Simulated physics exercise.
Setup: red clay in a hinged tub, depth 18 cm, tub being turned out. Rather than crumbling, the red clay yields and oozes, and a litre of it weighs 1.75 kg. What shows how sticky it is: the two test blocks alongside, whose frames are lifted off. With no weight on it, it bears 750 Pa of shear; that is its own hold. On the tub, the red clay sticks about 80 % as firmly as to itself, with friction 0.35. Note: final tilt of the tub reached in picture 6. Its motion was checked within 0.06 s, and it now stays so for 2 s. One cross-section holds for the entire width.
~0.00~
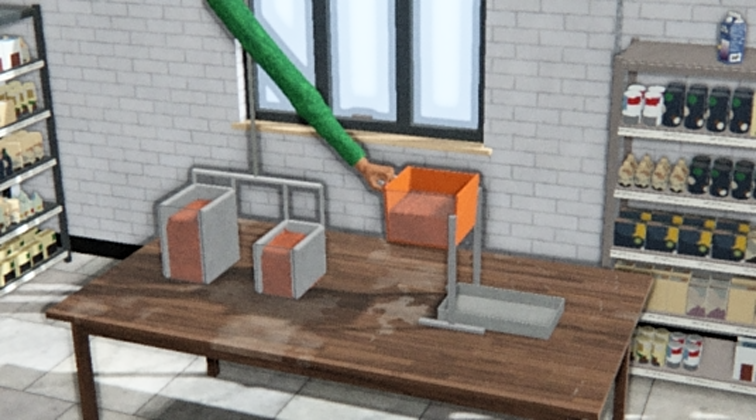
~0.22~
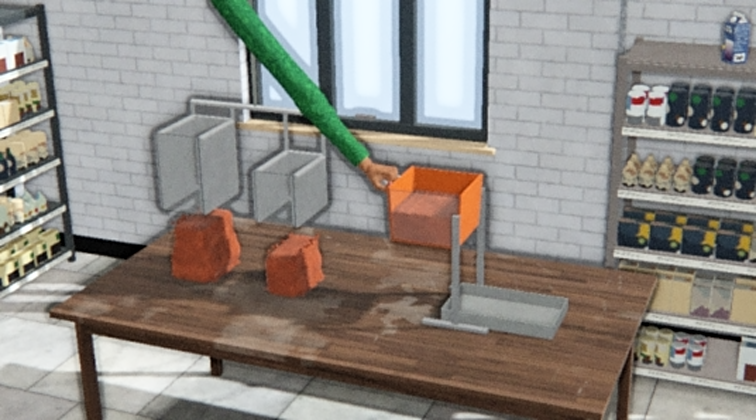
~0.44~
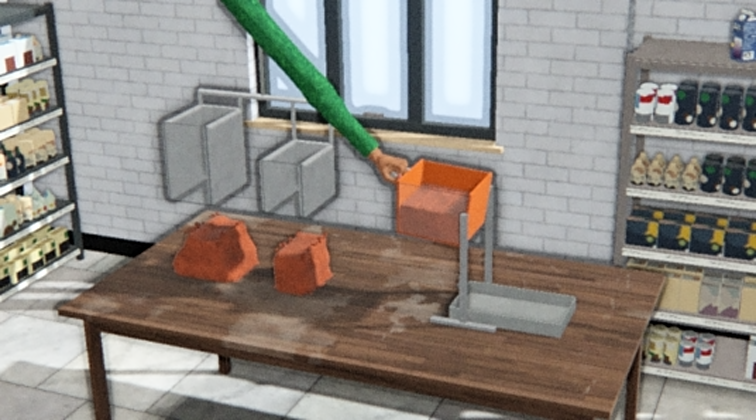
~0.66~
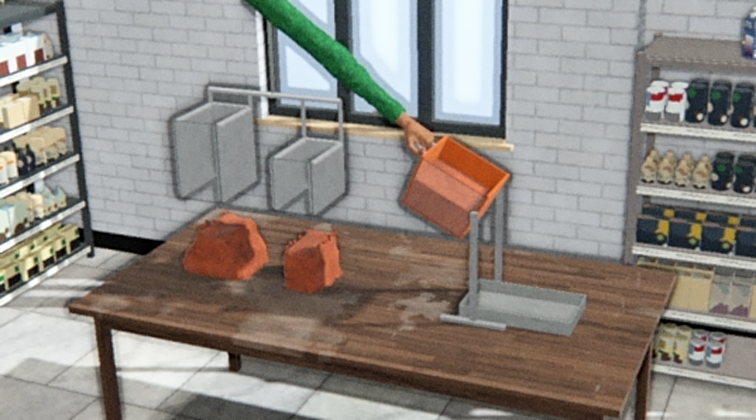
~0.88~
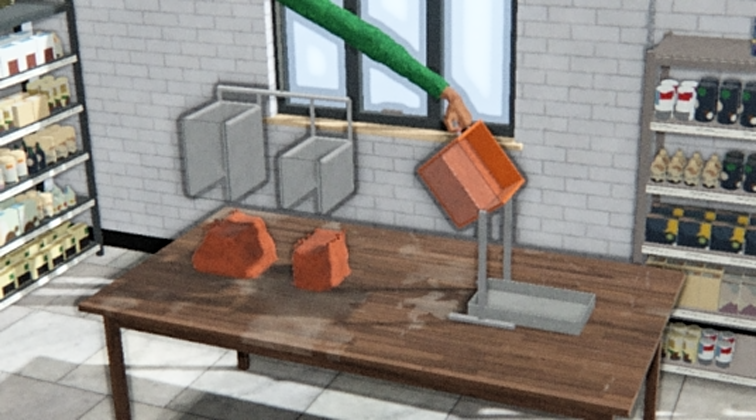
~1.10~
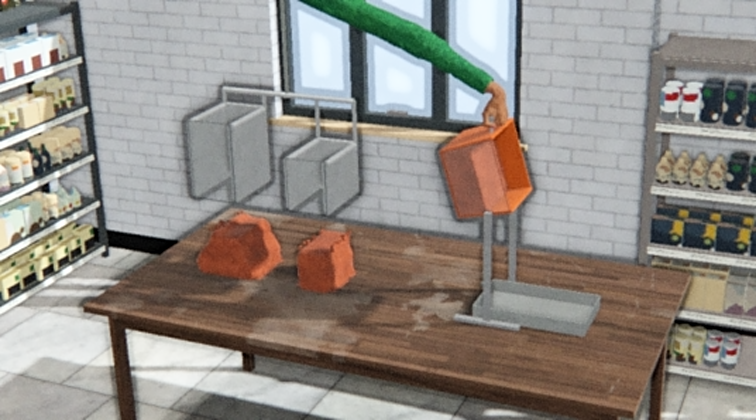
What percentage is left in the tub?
About 100 %.
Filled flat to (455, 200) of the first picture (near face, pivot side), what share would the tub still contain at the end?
Then about 100 %.
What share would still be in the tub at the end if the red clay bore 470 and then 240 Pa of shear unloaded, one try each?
100 %, then 80 %.
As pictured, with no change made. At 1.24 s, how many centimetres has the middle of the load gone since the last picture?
It has moved around 0 centimetres.
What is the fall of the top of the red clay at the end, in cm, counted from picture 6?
About 0 cm.
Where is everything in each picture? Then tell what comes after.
The first picture shows handle-side rim at (386, 189), tilt 0 degrees; top of the red clay at (425, 216); blocks stand 26 cm, 17 cm (left to right).
The second picture shows handle-side rim at (390, 189), tilt 0 degrees; top of the red clay at (428, 216); blocks stand 23 cm, 16 cm (left to right).
The third picture shows handle-side rim at (399, 182), tilt 4 degrees; top of the red clay at (404, 205); blocks stand 18 cm, 16 cm (left to right).
The fourth picture shows handle-side rim at (424, 158), tilt 27 degrees; top of the red clay at (416, 180); blocks stand 18 cm, 16 cm (left to right).
The fifth picture shows handle-side rim at (459, 141), tilt 52 degrees; top of the red clay at (441, 158); blocks stand 18 cm, 16 cm (left to right).
The sixth picture shows handle-side rim at (491, 140), tilt 73 degrees; top of the red clay at (467, 148); blocks stand 18 cm, 16 cm (left to right).
After 1.24 s, the tub is at 74 degrees and holds 100 %.
After 1.41 s, the tub is at 74 degrees and holds 100 %.
After 1.58 s, the tub is at 74 degrees and holds 100 %.
After 1.75 s, the tub is at 74 degrees and holds 100 %.
After 3.10 s, at the end, the tub is at 74 degrees and holds 100 %.
